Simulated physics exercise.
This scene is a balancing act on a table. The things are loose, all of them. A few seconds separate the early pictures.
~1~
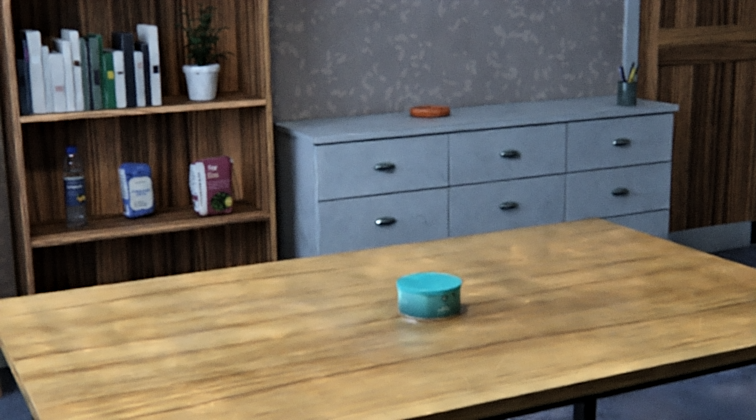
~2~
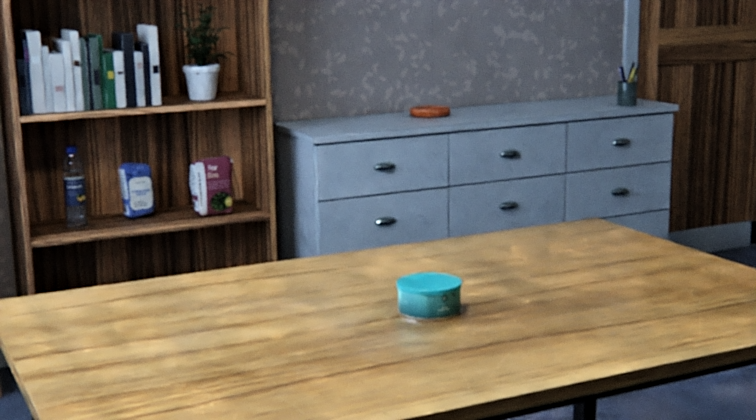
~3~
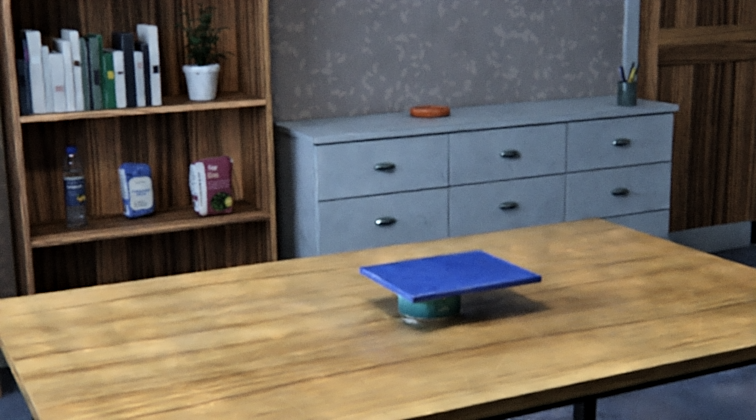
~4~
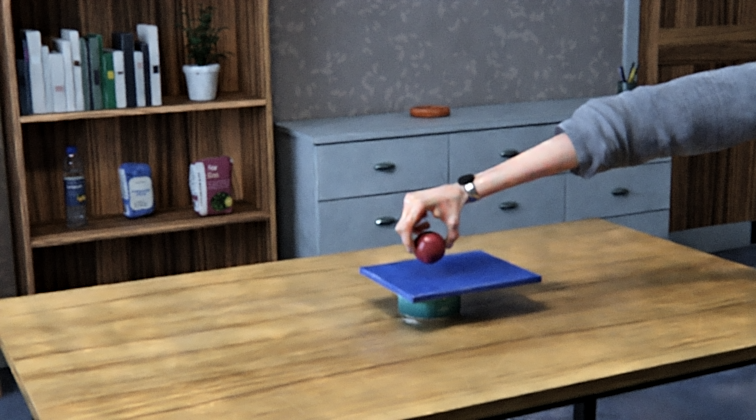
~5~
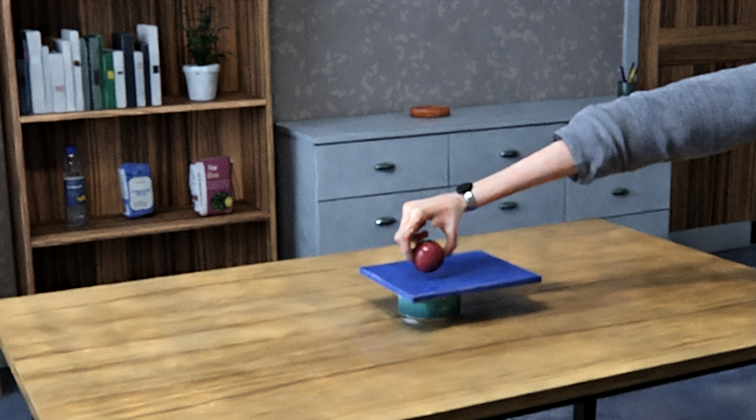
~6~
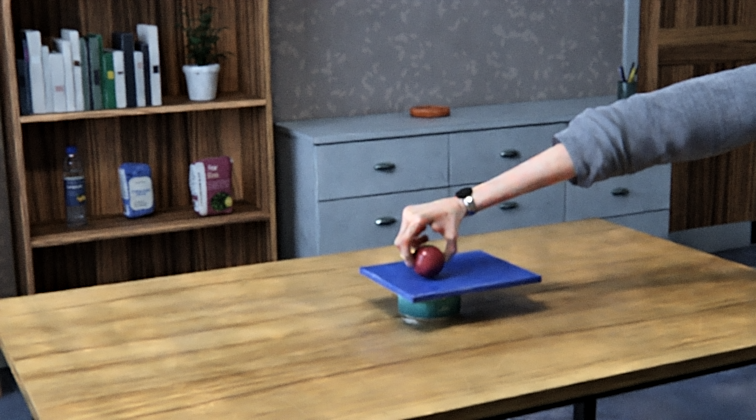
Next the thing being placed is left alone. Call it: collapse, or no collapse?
No collapse.
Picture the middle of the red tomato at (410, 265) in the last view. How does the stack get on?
What happens next is that it remains standing.
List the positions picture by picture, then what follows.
The last thing is not in view yet, in the first picture.
The last thing is not in view yet, in the second picture.
The last thing is not in view yet; blue lid (449, 275), in the third picture.
Still above its spot; red tomato (429, 247); blue lid (449, 275), in the fourth picture.
Still above its spot; red tomato (428, 256); blue lid (449, 275), in the fifth picture.
In place under the hand; red tomato (428, 261); blue lid (449, 275), in the sixth picture.
Then, 0.20 s on from there, no change.
Then, 0.50 s on from there, red tomato resting near (428, 261).
In the end, all 3 unmoved. At the end, from the last picture's camera, red tomato near (428, 261). The stack holds.
